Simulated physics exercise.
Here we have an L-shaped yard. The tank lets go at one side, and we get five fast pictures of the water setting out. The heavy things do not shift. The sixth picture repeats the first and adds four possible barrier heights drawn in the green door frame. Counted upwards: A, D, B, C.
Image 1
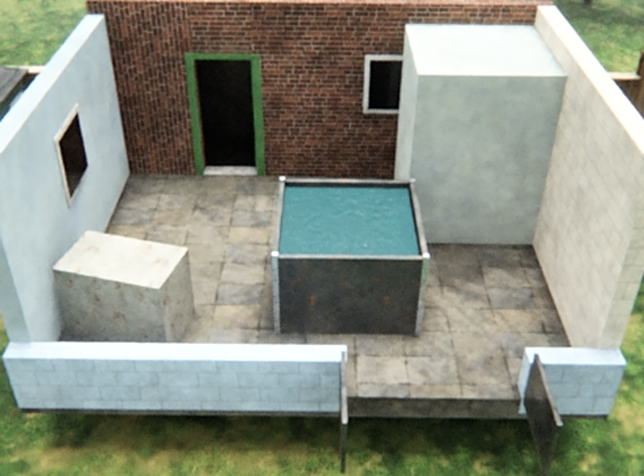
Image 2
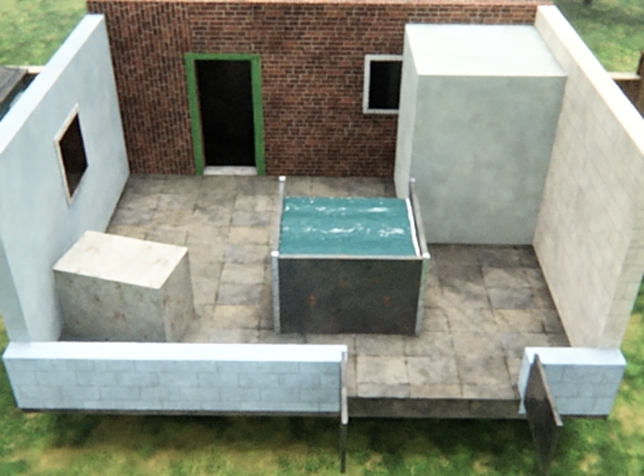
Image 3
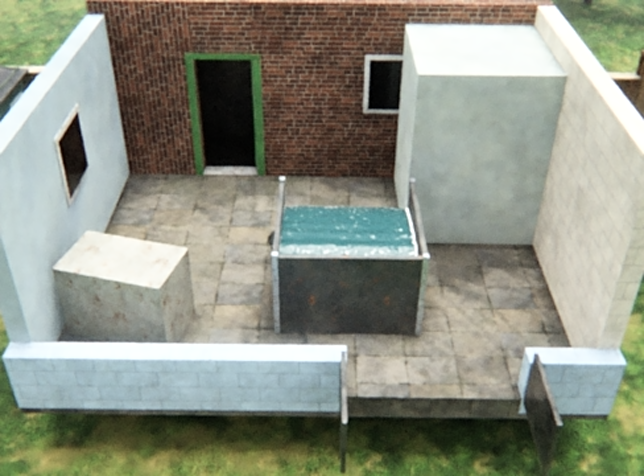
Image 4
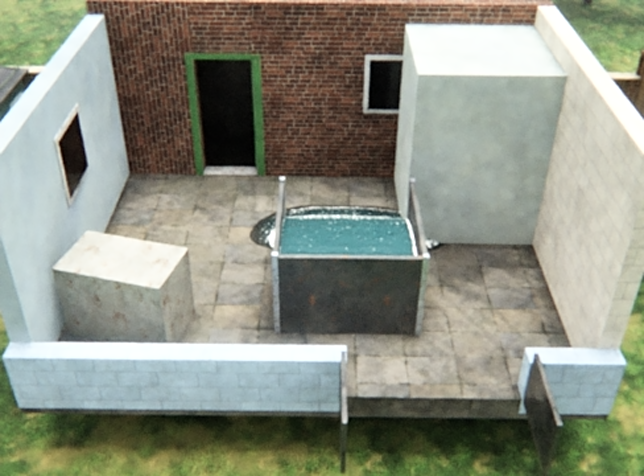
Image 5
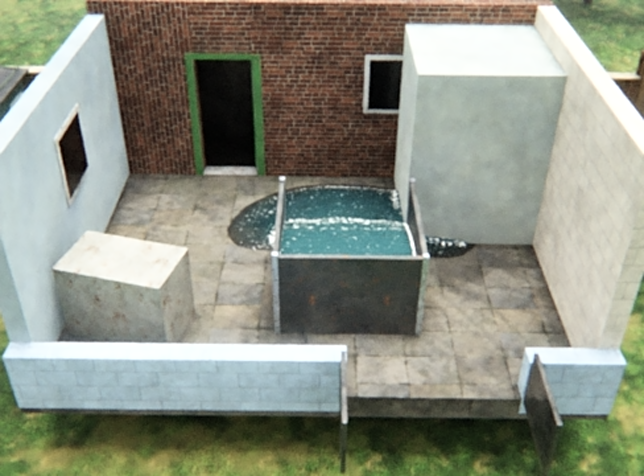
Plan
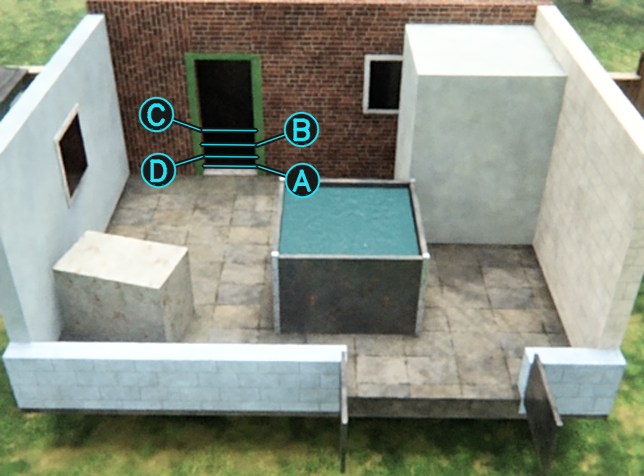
Walled yard with a green-framed doorway, water pouring from the back of a dark square tank and spreading across the paving behind.
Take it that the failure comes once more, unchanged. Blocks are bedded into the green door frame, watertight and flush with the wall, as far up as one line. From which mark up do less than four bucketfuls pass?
D.
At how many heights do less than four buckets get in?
Three of the four.
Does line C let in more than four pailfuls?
No.
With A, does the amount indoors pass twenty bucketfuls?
No.
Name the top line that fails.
That would be A.
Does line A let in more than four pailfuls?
Yes, that goes wrong.
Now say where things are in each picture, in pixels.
Water in the tank at rest, its middle at (349, 221); foot of the green doorway at (231, 175); open gate at (436, 343).
Water covers 2 % of the ground, its front hidden from here.
Water covers 6 % of the ground, its front hidden from here.
Water covers 11 % of the ground, its front hidden from here.
Water covers 19 % of the ground and shows as far out as (318, 187).
On the marked copy, A at (230, 166); B at (229, 144); C at (228, 130); D at (230, 156); from the bottom up A, D, B, C.
With A, about 7 bucketfuls get in.
With B, nothing gets over.
With C, nothing gets over.
With D, a splash gets over, under a bucket.
